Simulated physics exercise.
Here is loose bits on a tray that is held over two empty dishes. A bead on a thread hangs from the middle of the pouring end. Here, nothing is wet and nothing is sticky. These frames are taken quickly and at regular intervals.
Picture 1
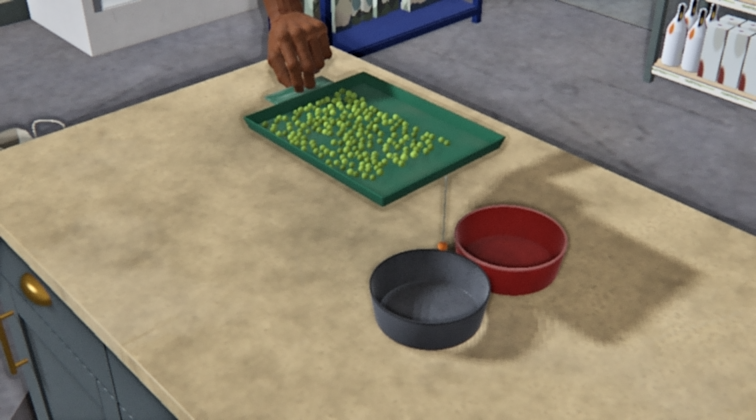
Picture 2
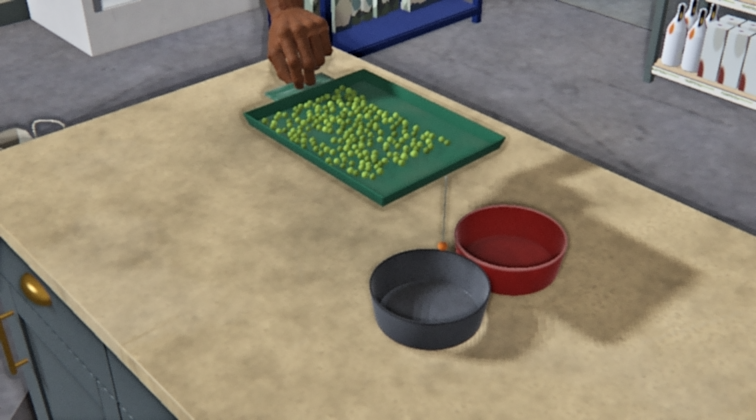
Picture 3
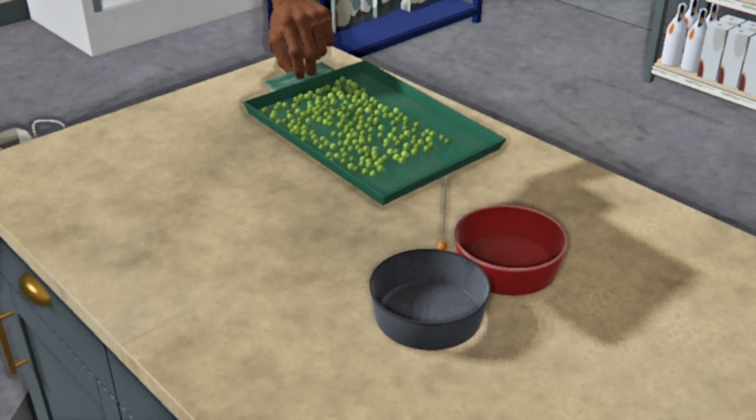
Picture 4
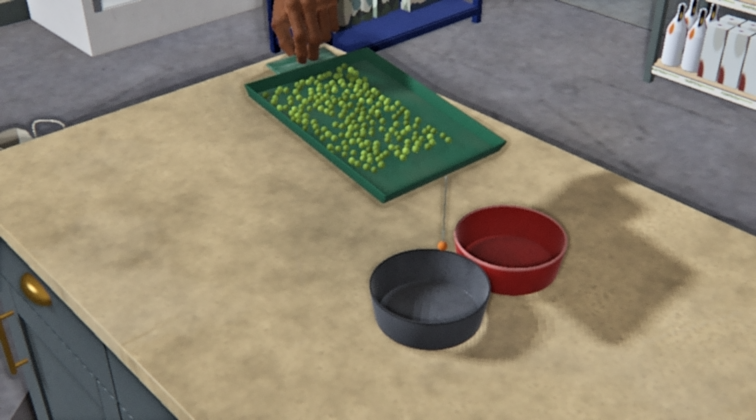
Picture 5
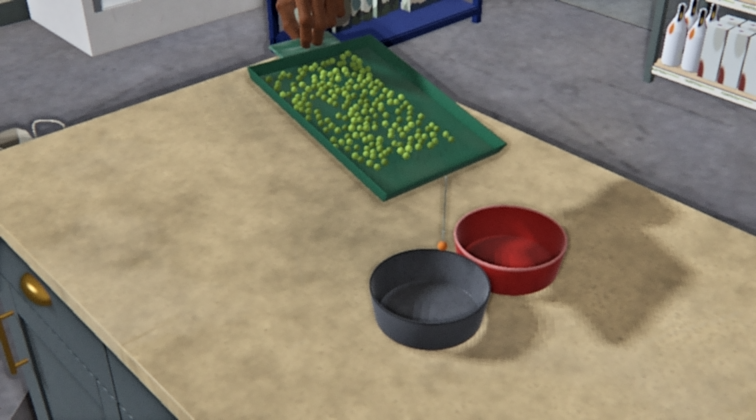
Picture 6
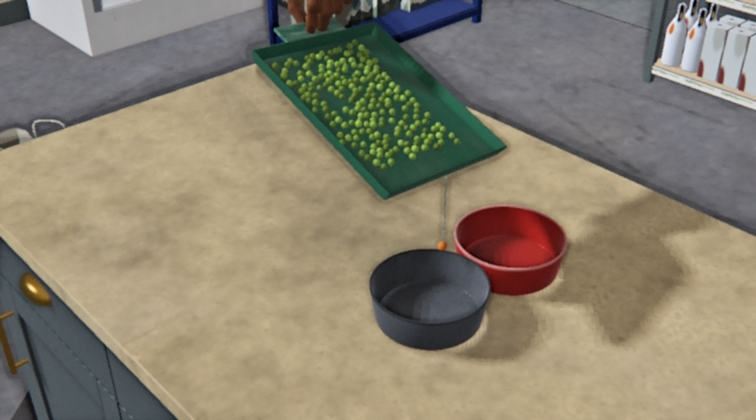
On a kitchen counter, a hand raises the back of a green tray of peas above two dishes.
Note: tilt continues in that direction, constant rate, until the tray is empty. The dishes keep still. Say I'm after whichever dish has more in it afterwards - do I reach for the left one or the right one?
It pours more generously into the right dish, it seems.
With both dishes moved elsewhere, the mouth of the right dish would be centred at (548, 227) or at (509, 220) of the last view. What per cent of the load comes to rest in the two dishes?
Near 90 % and 80 %.
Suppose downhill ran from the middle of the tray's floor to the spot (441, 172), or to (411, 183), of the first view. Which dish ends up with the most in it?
The leftmost dish, then the leftmost dish.
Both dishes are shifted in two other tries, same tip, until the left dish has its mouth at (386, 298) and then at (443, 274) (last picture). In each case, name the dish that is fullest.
The first time it's the right-side dish, the second time it's the right-side dish.
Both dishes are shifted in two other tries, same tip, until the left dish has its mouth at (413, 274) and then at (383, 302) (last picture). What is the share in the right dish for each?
Close to 60 in a hundred, then close to 70 in a hundred.
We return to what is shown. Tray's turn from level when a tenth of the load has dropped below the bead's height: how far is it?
It sits at roughly 65°.
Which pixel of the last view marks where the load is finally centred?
Somewhere around (509, 267) in the final view.
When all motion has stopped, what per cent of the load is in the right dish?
I'd put that share near 80 per cent.
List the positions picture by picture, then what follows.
Corners of the pouring end (383, 195) and (500, 136), level; middle of the load (351, 133), dried peas; left dish (473, 326); right dish (553, 273); bead on its thread (443, 246), in the first frame.
Corners of the pouring end (383, 194) and (500, 137), level; middle of the load (351, 131), in the second frame.
Corners of the pouring end (384, 193) and (501, 138), tipped barely, lowest at the right corner; middle of the load (352, 125), in the third frame.
Corners of the pouring end (385, 192) and (501, 140), tipped a little, lowest at the right corner; middle of the load (353, 116), in the fourth frame.
Corners of the pouring end (387, 191) and (502, 143), tipped clearly, lowest at the right corner; middle of the load (356, 107), in the fifth frame.
Corners of the pouring end (389, 190) and (502, 145), tipped clearly, lowest at the right corner; middle of the load (363, 102), almost all on the move; left dish (473, 326); right dish (553, 273), in the sixth frame.
Just after the last frame, tray tipped steeply; roughly half on the tray; just a few in the left dish; roughly a quarter in the right dish; just a few outside both; roughly a quarter in the air.
A moment on, tray tipped past a quarter turn; just a few on the tray; roughly a quarter in the left dish; roughly two thirds in the right dish; about a tenth outside both; about a tenth in the air.
Further on, tray tipped past a quarter turn; roughly a quarter in the left dish; the larger part in the right dish; about a tenth outside both.
When it is over, tray tipped past a quarter turn; roughly a quarter in the left dish; the larger part in the right dish; about a tenth outside both.
